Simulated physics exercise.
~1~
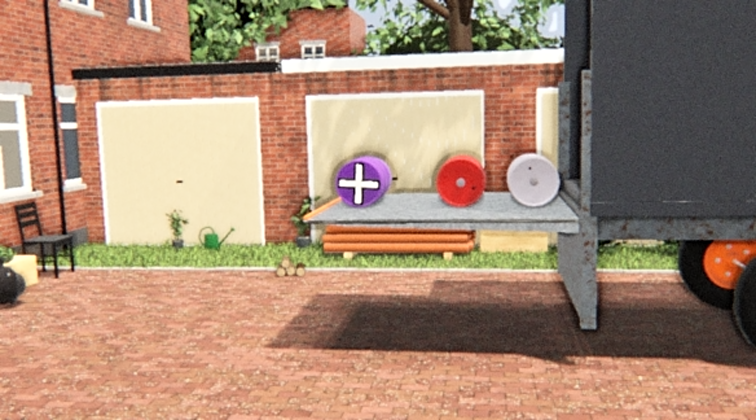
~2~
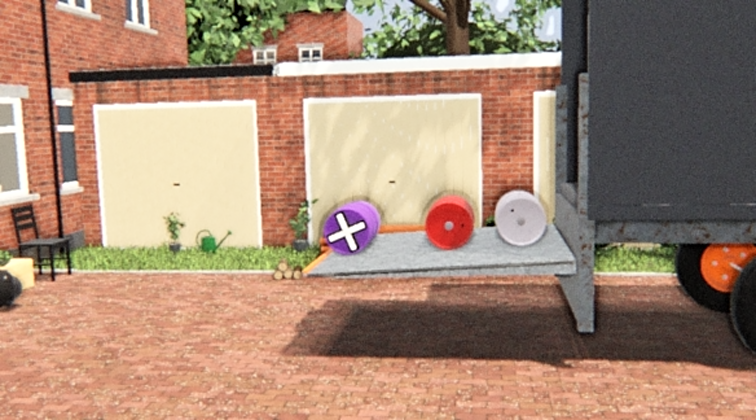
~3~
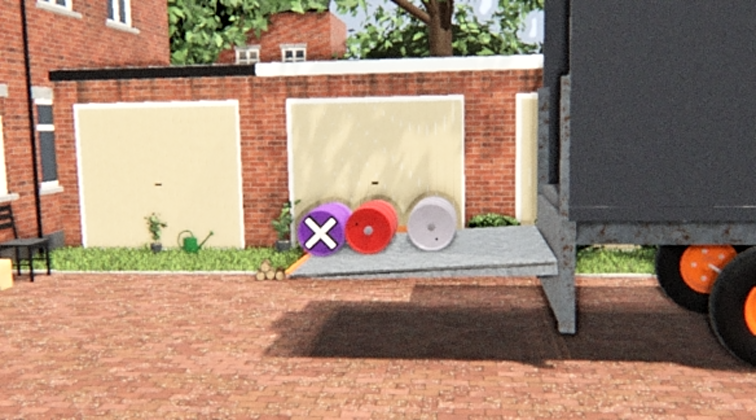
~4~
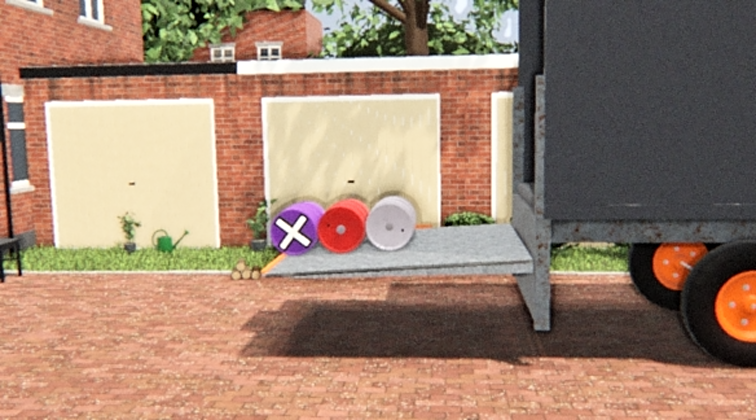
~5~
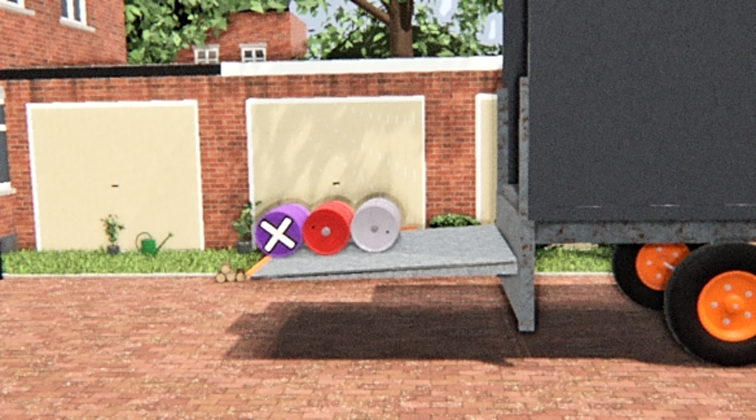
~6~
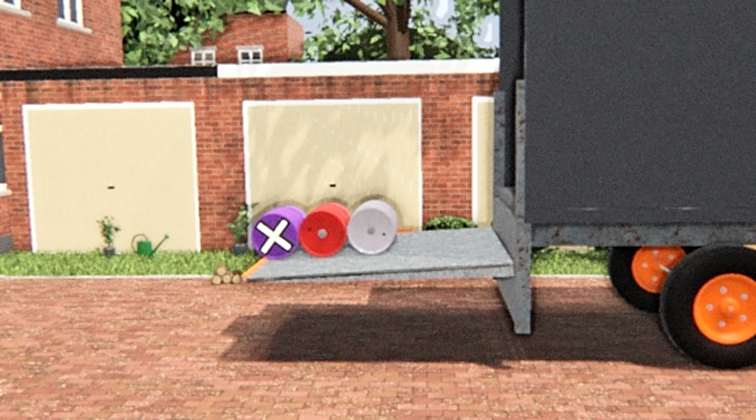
In a brick-paved yard, a trailer's tail-lift dropped and tipped nose down, and the purple drum with a white cross, the red one and the pale one rolled left, closing up together near the edge, where all three stayed resting on the plate.
